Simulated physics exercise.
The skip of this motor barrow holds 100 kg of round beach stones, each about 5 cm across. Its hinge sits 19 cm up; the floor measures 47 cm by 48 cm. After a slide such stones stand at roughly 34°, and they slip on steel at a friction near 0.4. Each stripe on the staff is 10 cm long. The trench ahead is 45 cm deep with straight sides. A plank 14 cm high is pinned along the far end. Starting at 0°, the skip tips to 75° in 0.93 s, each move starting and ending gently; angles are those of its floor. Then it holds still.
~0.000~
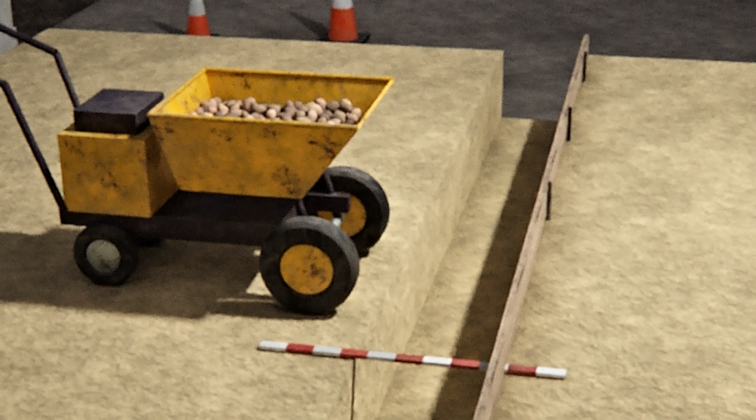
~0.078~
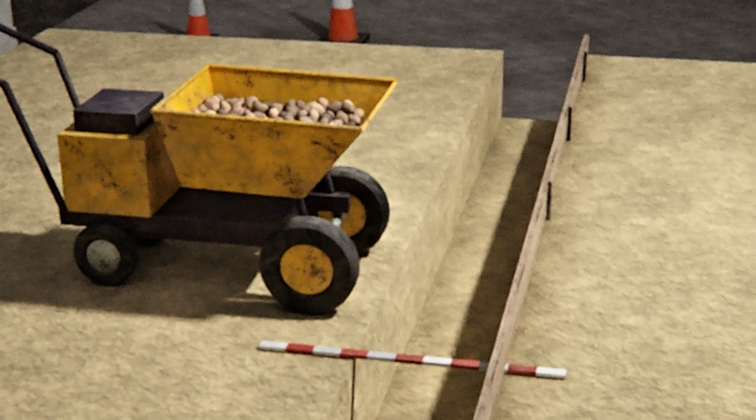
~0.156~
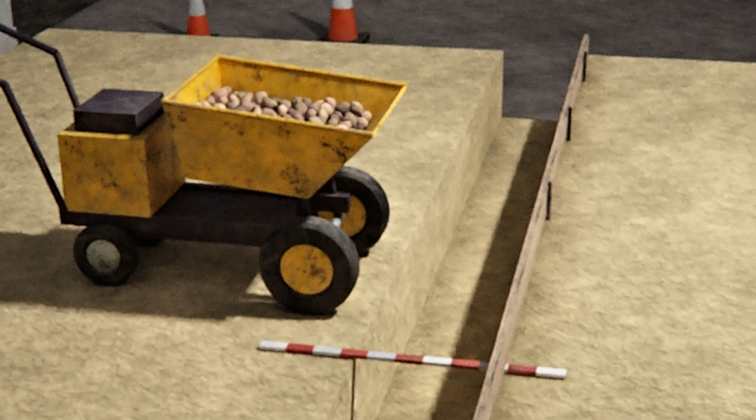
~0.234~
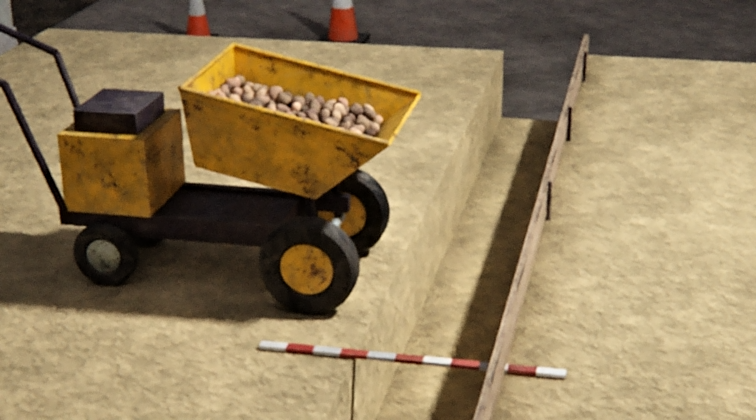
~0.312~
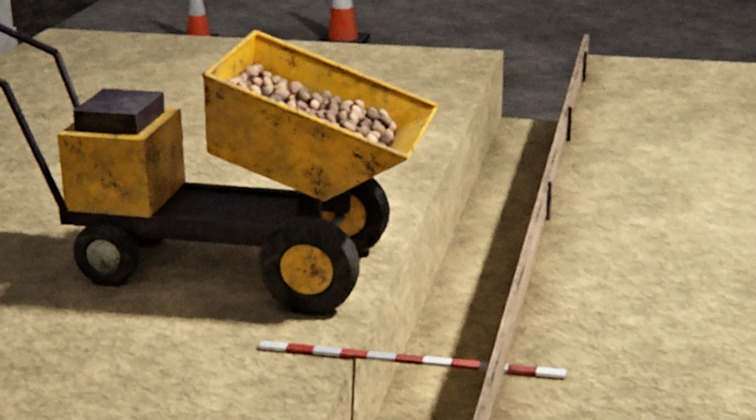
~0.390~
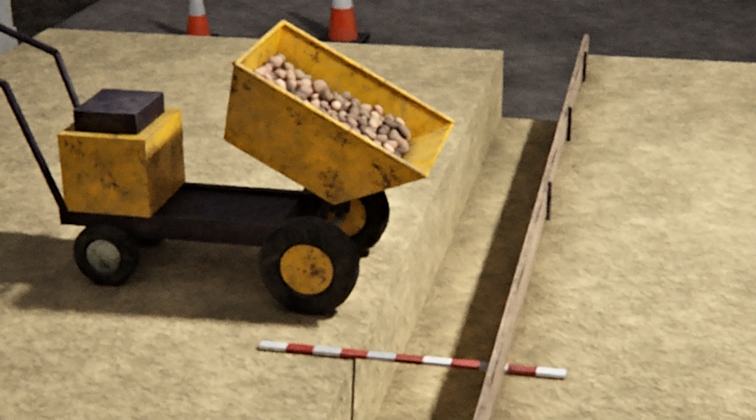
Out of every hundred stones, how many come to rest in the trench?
Close to 66 in a hundred.
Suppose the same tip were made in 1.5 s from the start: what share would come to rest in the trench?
It would be near 70 per cent.
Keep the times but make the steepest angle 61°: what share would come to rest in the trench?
In that case some 50 per cent.
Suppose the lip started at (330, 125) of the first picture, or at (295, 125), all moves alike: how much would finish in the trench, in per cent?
About 95 and 100 per cent.
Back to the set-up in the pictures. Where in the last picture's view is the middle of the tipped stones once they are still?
Around (496, 383).
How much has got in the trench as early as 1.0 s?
Some 25 per cent.
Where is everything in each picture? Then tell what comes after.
In the first frame, the skip is at 0°, its lip at (358, 128); the top of the load is at (277, 110).
The second frame shows lip at (362, 130), floor tilted 1°, highest stones at (258, 108); the stones move at 0.3 m/s on average.
In the third frame, the skip is at 6°, its lip at (373, 135); the top of the load is at (242, 100); the stones move at 0.6 m/s on average.
The fourth frame shows lip at (389, 144), floor tilted 12°, highest stones at (246, 91); the stones move at 0.8 m/s on average.
In the fifth frame, the skip is at 20°, its lip at (407, 158); the top of the load is at (258, 78); the stones move at 0.9 m/s on average.
The sixth frame shows lip at (426, 176), floor tilted 29°, highest stones at (276, 69); the stones move at 1.0 m/s on average.
After 0.7 s the floor is at 64°; 100 % in the skip; the foremost stones are at (466, 229).
After 1.0 s the floor is at 75°; 60 % in the skip, 24 % in the trench, 16 % past the trench; the foremost stones are at (597, 296).
After 1.4 s the floor is at 75°; 16 % in the skip, 51 % in the trench, 33 % past the trench; the foremost stones are at (731, 313).
After 3.3 s the floor is at 75°; 0 % in the skip, 66 % in the trench, 34 % past the trench; the foremost stones are past the picture's edge.
